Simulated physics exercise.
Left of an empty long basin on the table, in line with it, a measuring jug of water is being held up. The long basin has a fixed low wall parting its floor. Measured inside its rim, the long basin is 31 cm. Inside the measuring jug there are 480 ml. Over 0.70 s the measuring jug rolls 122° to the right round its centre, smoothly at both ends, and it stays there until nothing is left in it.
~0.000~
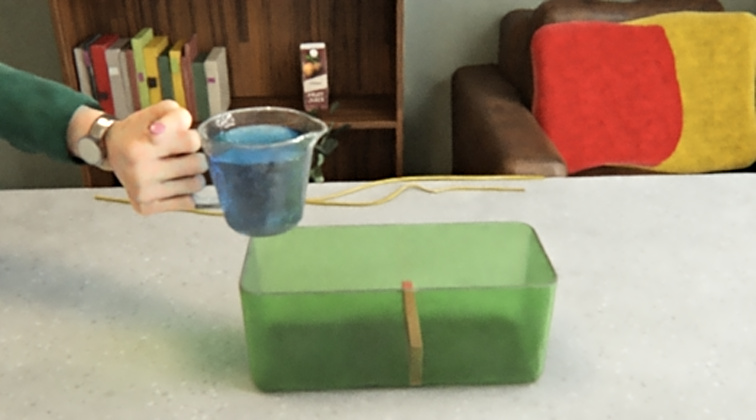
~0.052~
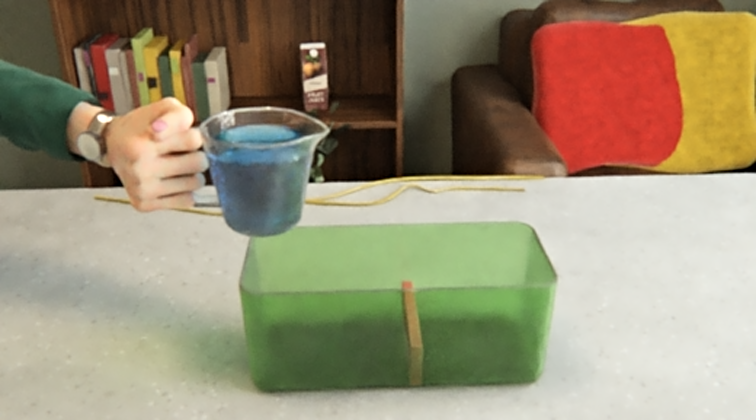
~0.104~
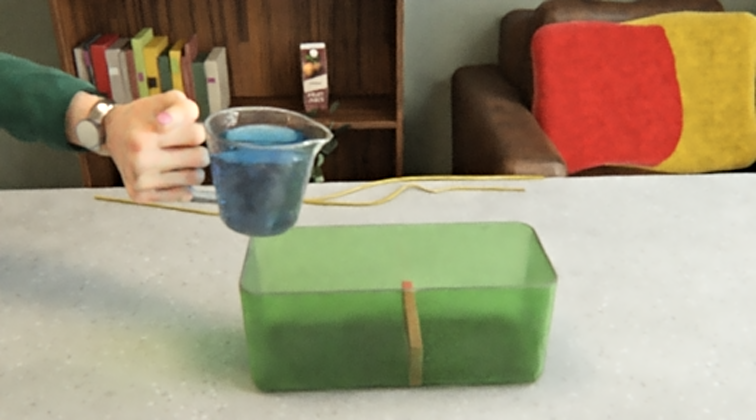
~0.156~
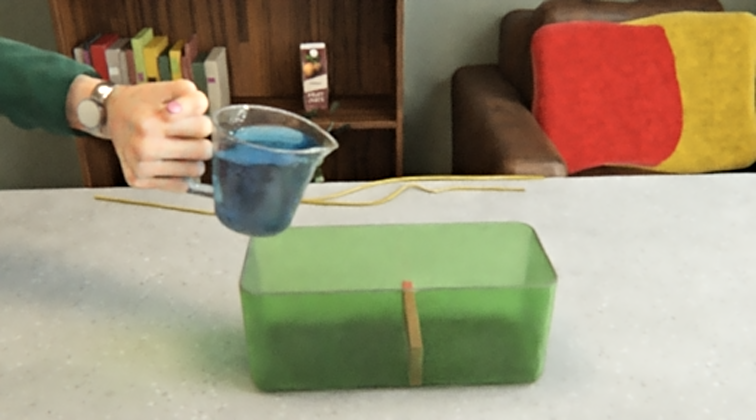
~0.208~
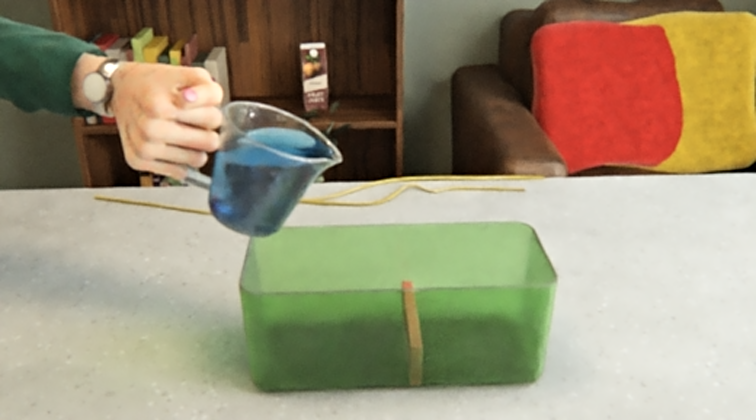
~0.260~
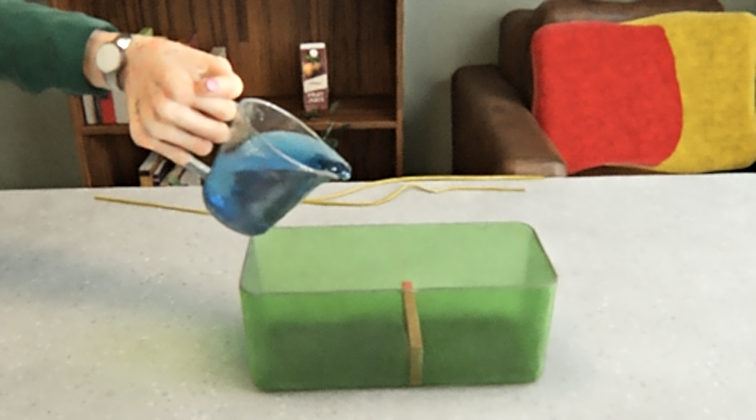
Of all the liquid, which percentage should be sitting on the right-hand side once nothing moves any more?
Around 7 per cent should be sitting there.
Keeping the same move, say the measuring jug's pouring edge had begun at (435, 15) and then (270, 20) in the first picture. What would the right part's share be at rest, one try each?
It comes to 75 per cent, and then 5 per cent.
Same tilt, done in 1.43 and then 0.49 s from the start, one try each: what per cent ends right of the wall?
Result: 10 per cent, then 10 per cent.
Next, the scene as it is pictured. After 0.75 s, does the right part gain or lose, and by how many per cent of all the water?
Looks like it went upward, around 3 per cent.
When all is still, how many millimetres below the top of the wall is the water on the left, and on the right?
Left roughly 26 mm; right roughly 46 mm.
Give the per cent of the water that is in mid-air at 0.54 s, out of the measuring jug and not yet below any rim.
Roughly 16 percent.
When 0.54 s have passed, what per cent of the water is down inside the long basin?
The basin holds roughly 54 in a hundred parts at that moment.
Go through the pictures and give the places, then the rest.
It leans 0°; its right rim is at (327, 127); the water meets the walls at (209, 142) and (312, 138); the long basin's rim runs from (246, 260) to (544, 252); the wall's top is at (412, 313), in the first frame.
It leans 2°; its right rim is at (328, 129); the water meets the walls at (210, 140) and (313, 139), in the second frame.
It leans 7°; its right rim is at (332, 135); the water meets the walls at (213, 139) and (315, 142), in the third frame.
It leans 14°; its right rim is at (338, 144); the water meets the walls at (217, 138) and (322, 143), in the fourth frame.
It leans 25°; its right rim is at (342, 158); the water meets the walls at (220, 144) and (333, 149), in the fifth frame.
It leans 37°; its right rim is at (344, 174); the water meets the walls at (220, 156) and (338, 161); 3 per cent is over the edge, in the sixth frame.
Then, 0.54 s in, the tilt is 107° and 30 per cent is still to pour, 53 is left of the wall and 1 right of it.
Then, 0.75 s in, the tilt is 122° and 1 per cent is still to pour, 92 is left of the wall and 4 right of it.
Then, 0.96 s in, the tilt is 122° and 0 per cent is still to pour, 91 is left of the wall and 7 right of it.
Then, 1.20 s in, the tilt is 122° and 0 per cent is still to pour, 91 is left of the wall and 7 right of it.
Finally, 91 per cent lies left of the wall, 7 right of it and 2 outside.
